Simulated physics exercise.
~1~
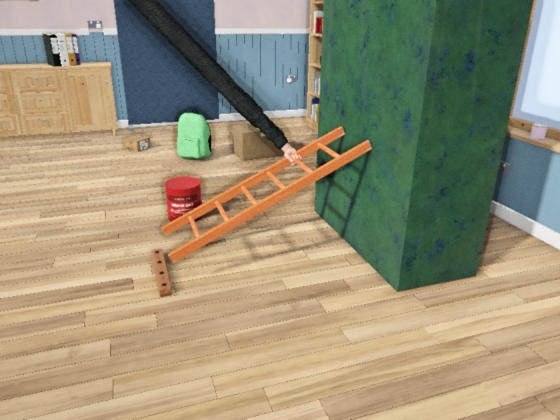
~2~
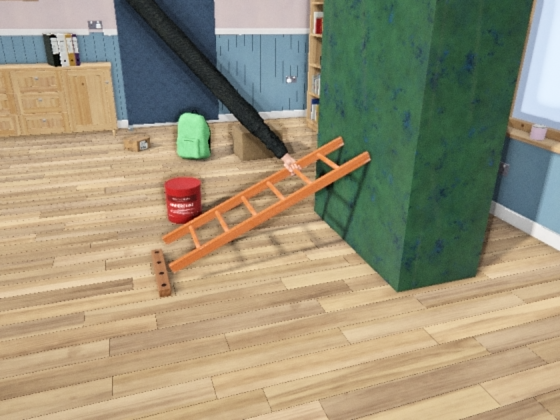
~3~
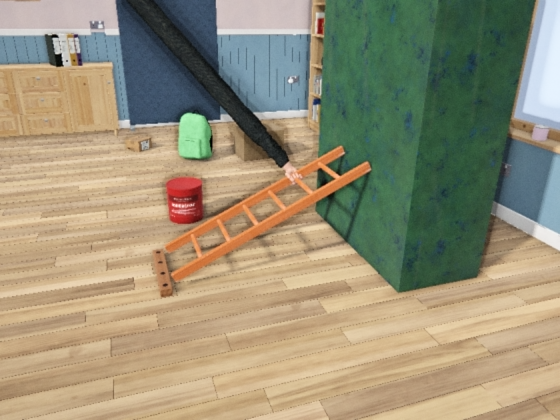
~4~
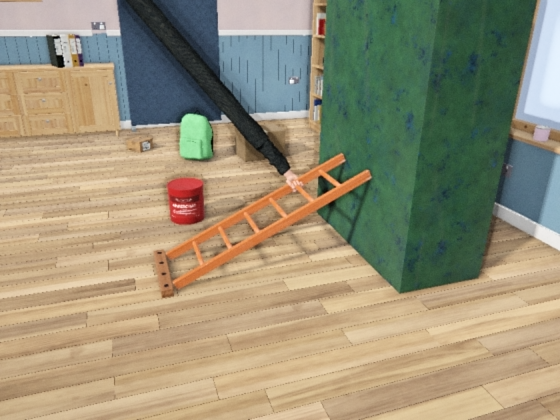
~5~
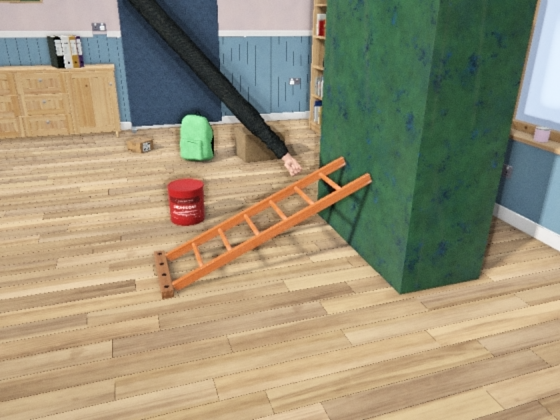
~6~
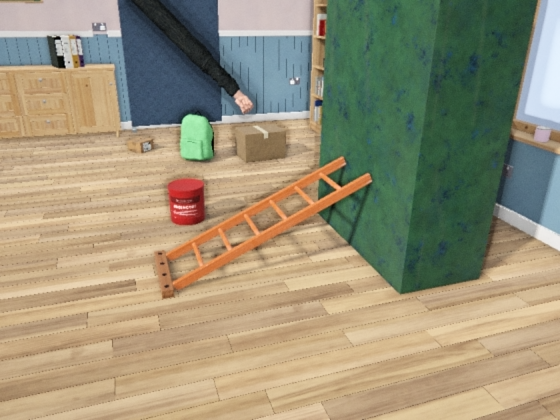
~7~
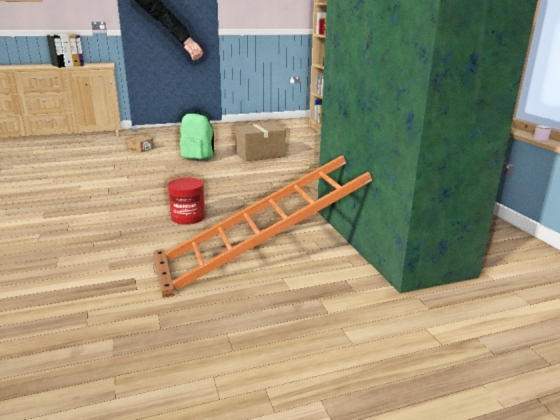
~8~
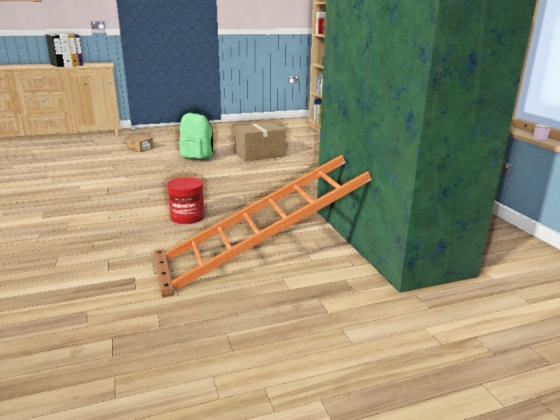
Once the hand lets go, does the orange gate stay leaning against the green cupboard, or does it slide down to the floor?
The orange gate stays leaning against the green cupboard, with its foot by the wooden strip, after the hand has gone.
